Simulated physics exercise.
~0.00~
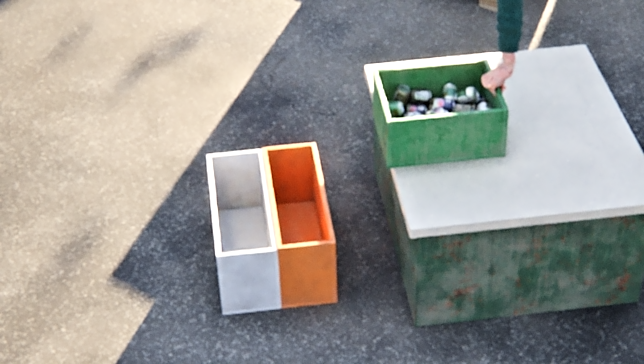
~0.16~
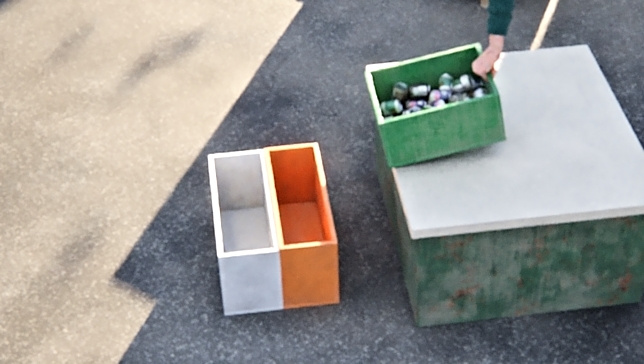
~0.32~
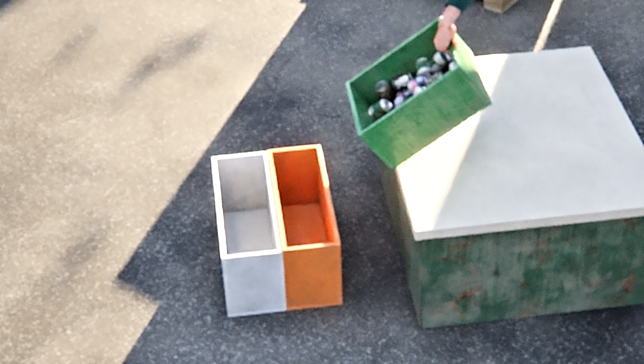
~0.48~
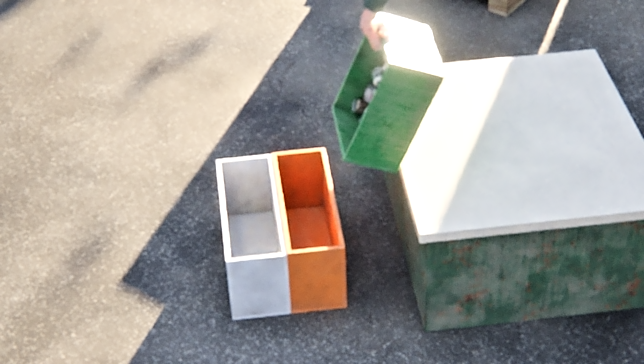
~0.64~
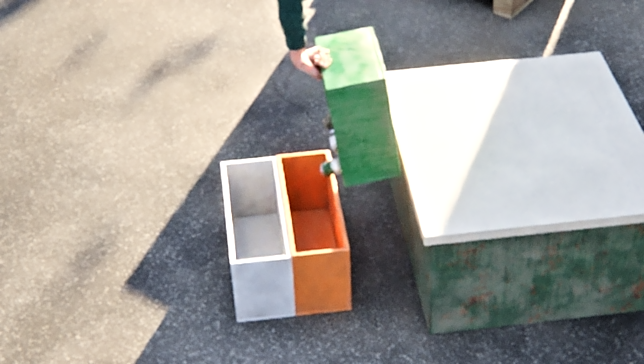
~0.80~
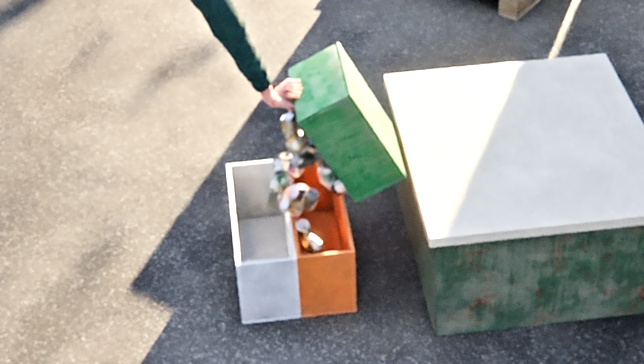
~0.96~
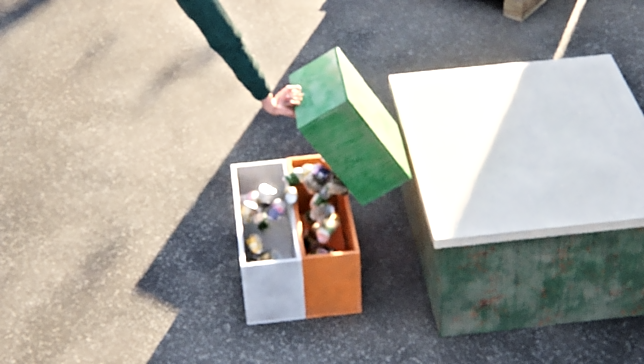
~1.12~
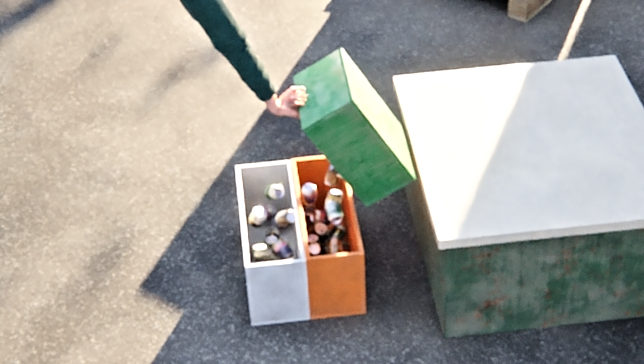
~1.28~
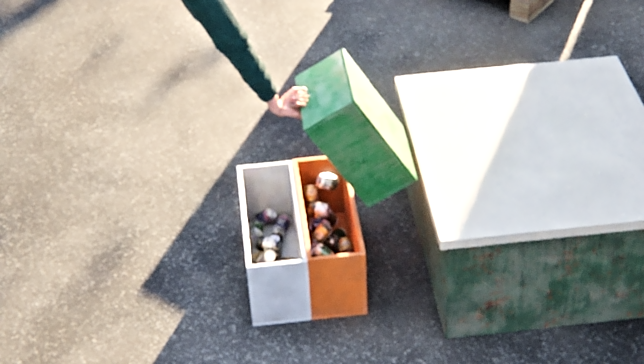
Green box of mini cans lifted off a bench by a hand, tipping over and spilling them into orange and white totes below.
